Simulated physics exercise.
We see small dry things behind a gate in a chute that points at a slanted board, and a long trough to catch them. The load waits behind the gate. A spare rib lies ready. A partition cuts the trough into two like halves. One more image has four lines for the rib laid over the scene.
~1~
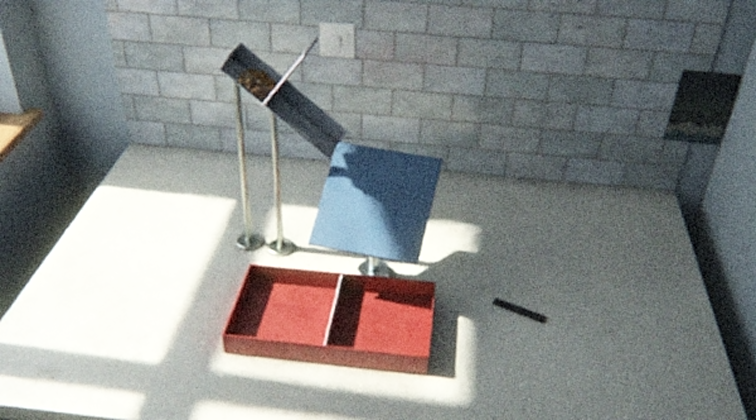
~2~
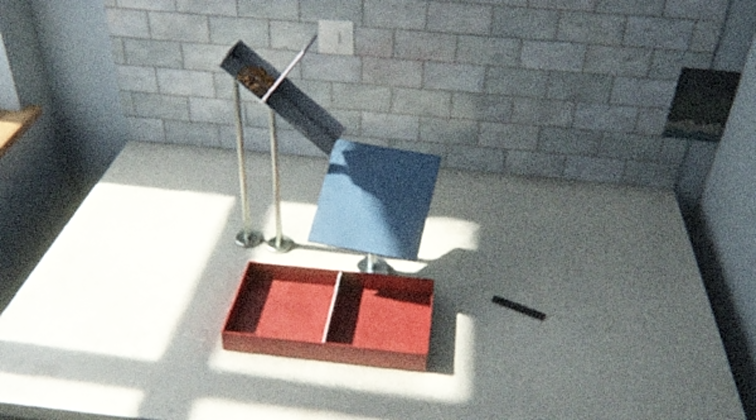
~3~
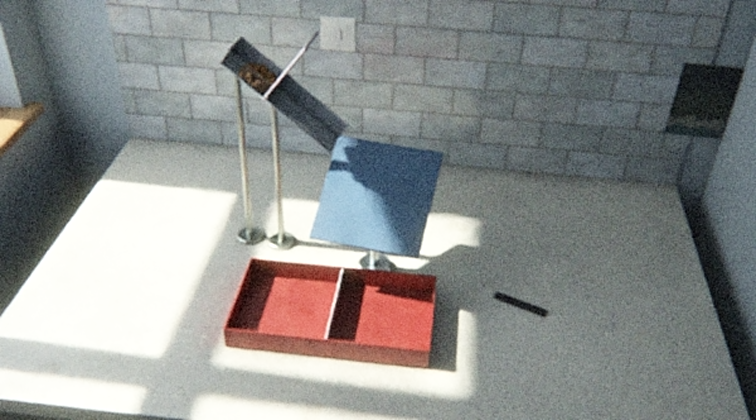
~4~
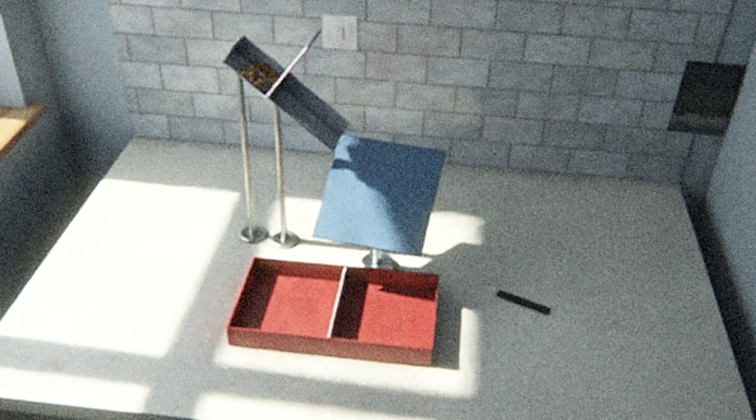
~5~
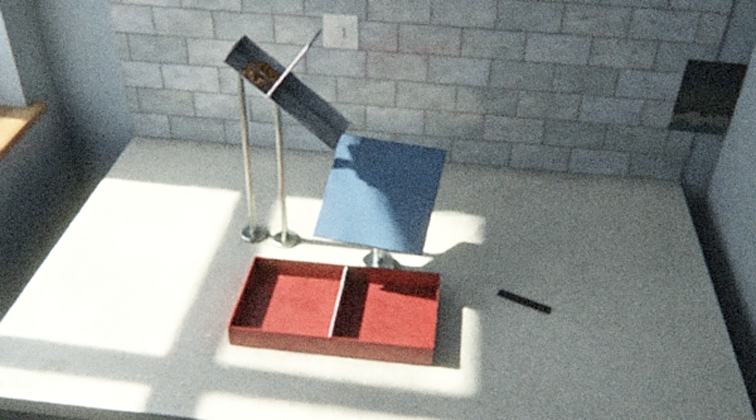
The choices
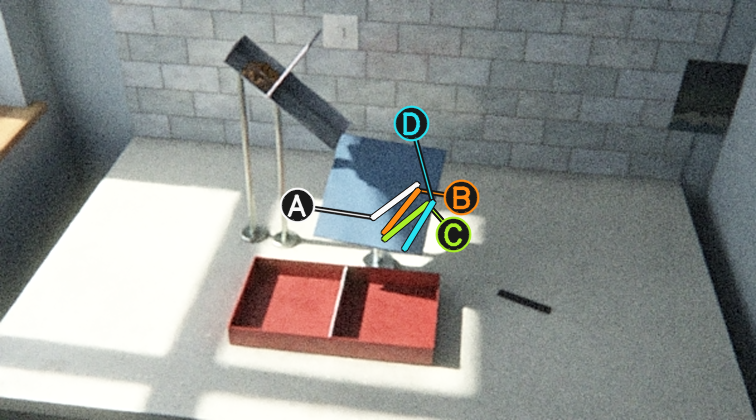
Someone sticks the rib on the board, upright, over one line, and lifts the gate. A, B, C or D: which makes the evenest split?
A.
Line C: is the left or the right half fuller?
Right.
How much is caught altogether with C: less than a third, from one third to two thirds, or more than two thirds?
Line C gives more than two thirds.
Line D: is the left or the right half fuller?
The right half.
On the marked copy, line A from (417, 184) to (373, 217); line B from (418, 190) to (384, 232); line C from (427, 203) to (384, 238); line D from (432, 202) to (404, 248).
With A, of what is caught, roughly two thirds in the left half, roughly a third in the right.
With B, of what is caught, about a tenth in the left half, the larger part in the right.
With C, of what is caught, about a tenth in the left half, almost all in the right.
With D, of what is caught, just a few in the left half, almost all in the right.
